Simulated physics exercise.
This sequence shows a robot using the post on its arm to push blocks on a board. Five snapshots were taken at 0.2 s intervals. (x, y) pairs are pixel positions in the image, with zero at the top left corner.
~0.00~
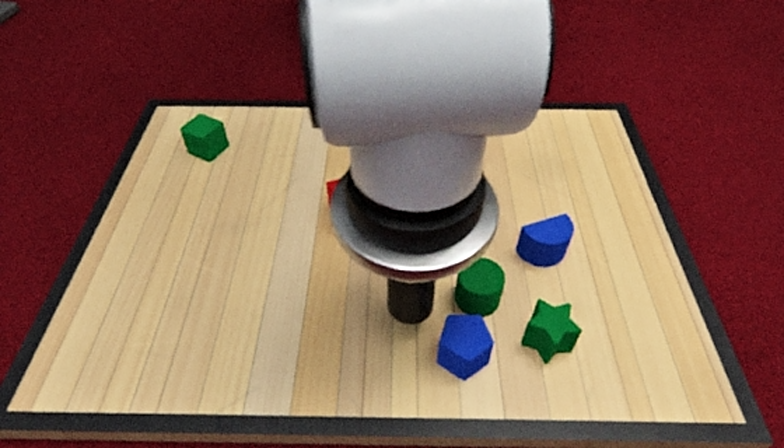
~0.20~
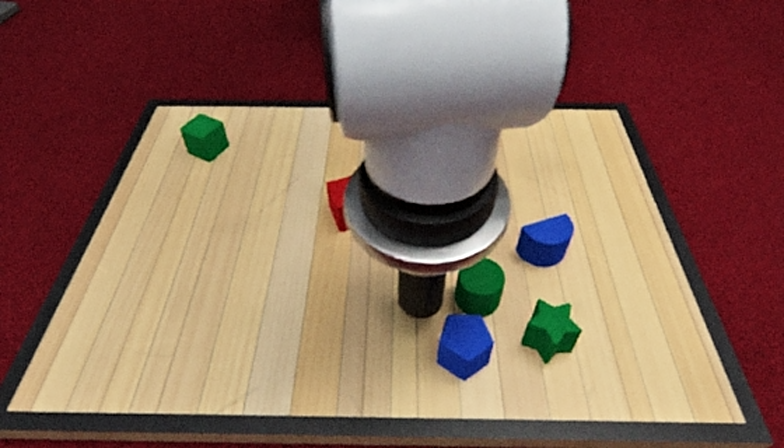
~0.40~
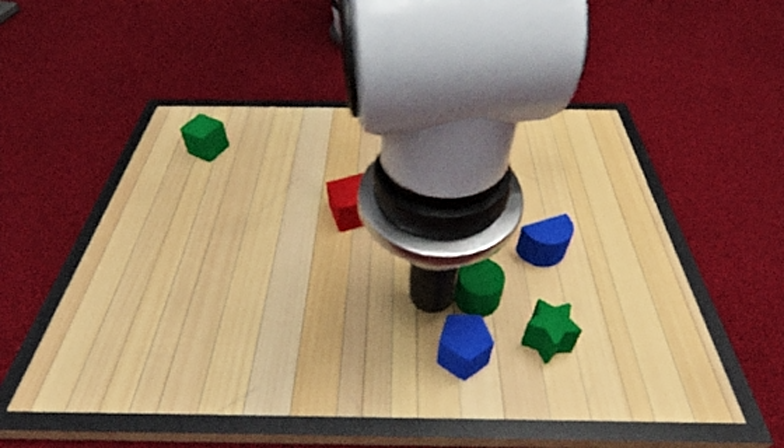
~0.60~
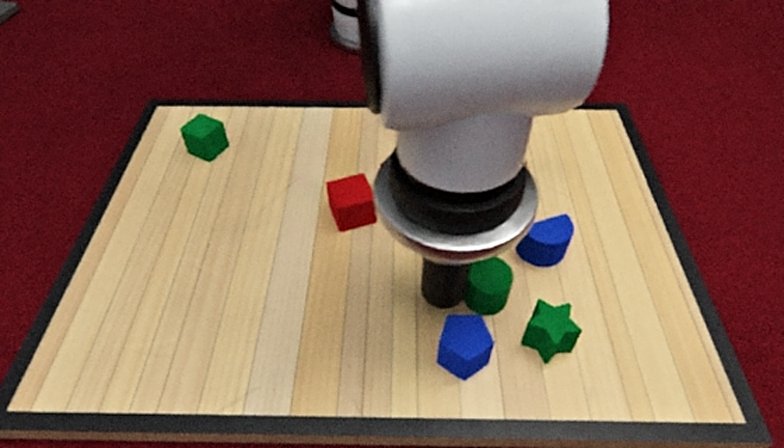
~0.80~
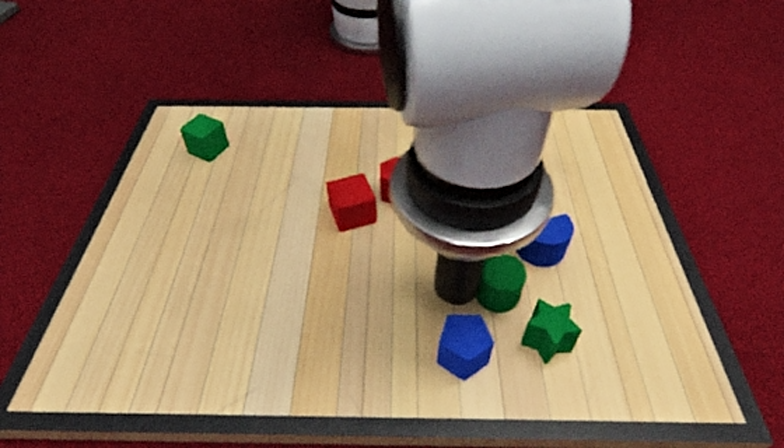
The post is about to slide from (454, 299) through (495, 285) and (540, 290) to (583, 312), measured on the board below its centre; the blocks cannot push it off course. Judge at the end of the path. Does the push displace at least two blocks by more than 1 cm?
Going by the path, no.
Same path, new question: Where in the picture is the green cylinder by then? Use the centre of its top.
Somewhere near (633, 274).
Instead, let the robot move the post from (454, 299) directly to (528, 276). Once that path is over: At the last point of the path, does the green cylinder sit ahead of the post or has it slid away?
In front, I predict.
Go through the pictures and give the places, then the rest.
The first picture shows lower end of the post (410, 305), tops of blocks, green cylinder (482, 275), green star-shaped block (555, 319).
The second picture shows post (420, 300), blocks as before.
The third picture shows post (431, 294), blocks as before.
The fourth picture shows post (443, 290), green cylinder (490, 273).
The fifth picture shows post (456, 287), green cylinder (503, 271), green star-shaped block (555, 319).
On the path given first. One third of the way, post (499, 273); green cylinder (548, 265).
Two thirds of the way, post (546, 277); green cylinder (596, 268).
At the end, post (589, 299); green cylinder (633, 274); green star-shaped block not moved.
